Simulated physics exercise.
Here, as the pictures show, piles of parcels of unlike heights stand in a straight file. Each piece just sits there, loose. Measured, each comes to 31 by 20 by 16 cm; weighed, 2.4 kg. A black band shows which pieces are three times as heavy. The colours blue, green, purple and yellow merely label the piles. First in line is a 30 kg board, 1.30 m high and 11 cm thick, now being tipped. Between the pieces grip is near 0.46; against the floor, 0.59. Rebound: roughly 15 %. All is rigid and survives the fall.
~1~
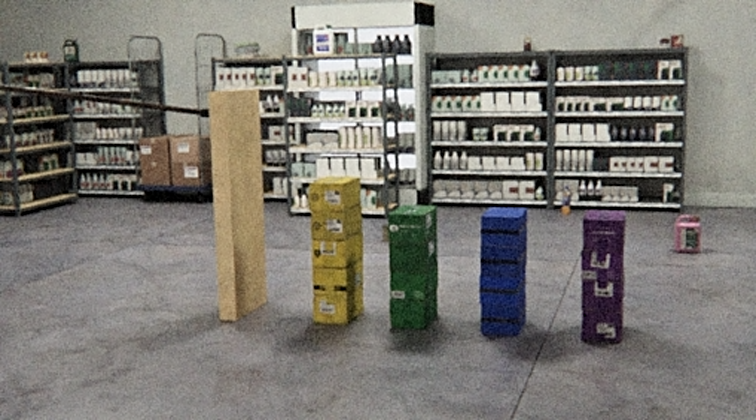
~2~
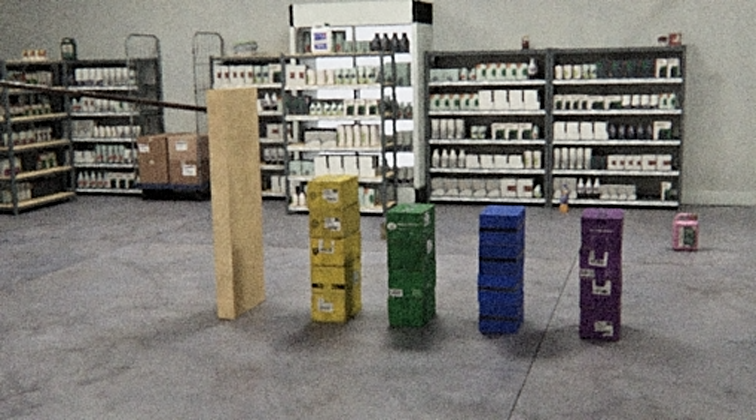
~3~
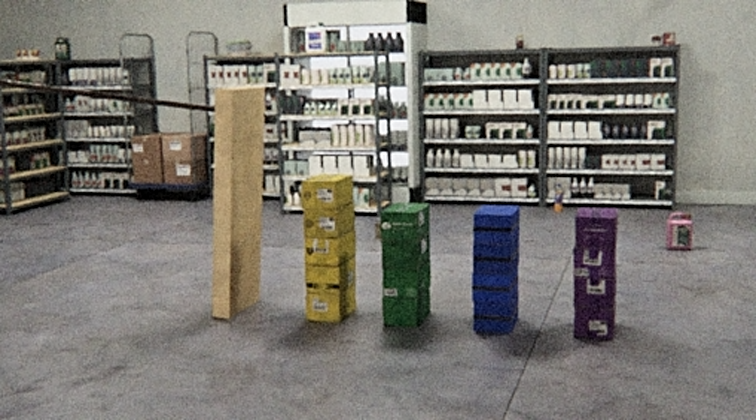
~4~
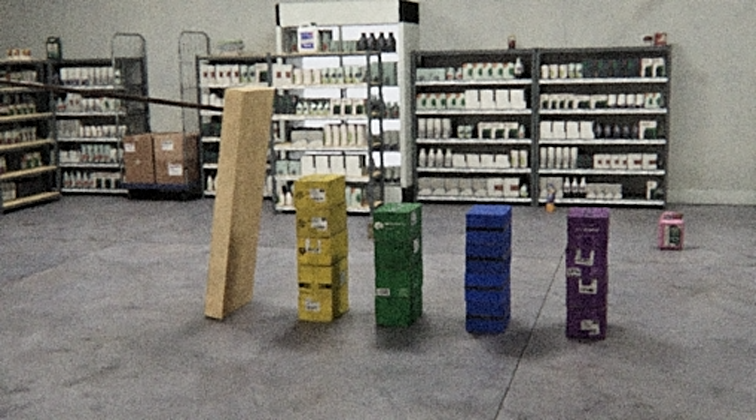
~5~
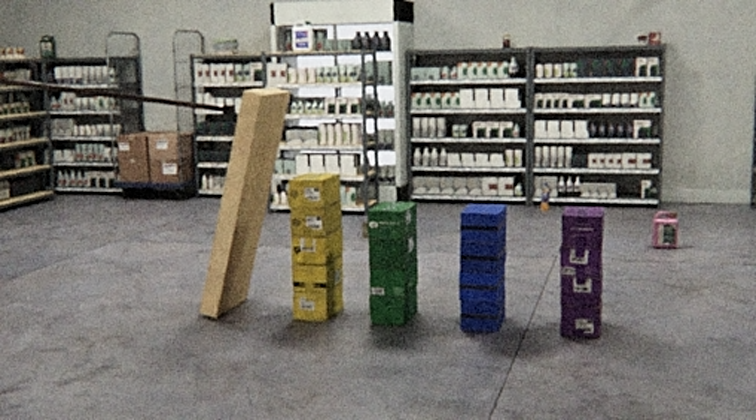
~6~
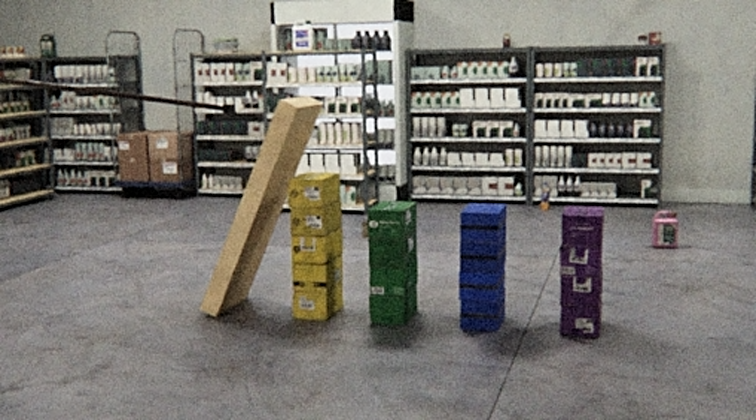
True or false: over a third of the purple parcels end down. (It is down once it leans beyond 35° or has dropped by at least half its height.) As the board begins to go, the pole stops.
True.
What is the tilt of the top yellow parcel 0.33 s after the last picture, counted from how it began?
About 25°.
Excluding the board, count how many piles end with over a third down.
All told, the figure is 4.
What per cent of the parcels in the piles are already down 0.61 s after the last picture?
55 %.
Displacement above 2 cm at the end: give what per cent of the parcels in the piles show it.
100 % shifted.
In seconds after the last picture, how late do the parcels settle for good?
Close to 2.0 s.
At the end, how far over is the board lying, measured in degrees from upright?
65°, roughly.
Then, 0.33 s on from the sixth picture, board 47° from upright; none of the 4 purple parcels down (0 of 17 in all colours); top purple parcel unmoved; top yellow parcel tipped 24°, 53 mm lower.
Then, 0.61 s on from the sixth picture, board 64° from upright; none of the 4 purple parcels down (9 of 17 in all colours); top purple parcel unmoved; top yellow parcel tipped 33°, 21 cm lower.
Then, 1.09 s on from the sixth picture, board 67° from upright; 3 of the 4 purple parcels down (16 of 17 in all colours); top purple parcel tipped 52°, 25 cm lower; top blue parcel tipped 69°, 27 cm lower.
Finally, board 67° from upright; 3 of the 4 purple parcels down (16 of 17 in all colours); top purple parcel upside down; top yellow parcel tipped 42°, 33 cm lower. That is 75 per cent. Seen by the last camera, middles, top yellow parcel near (450, 252).
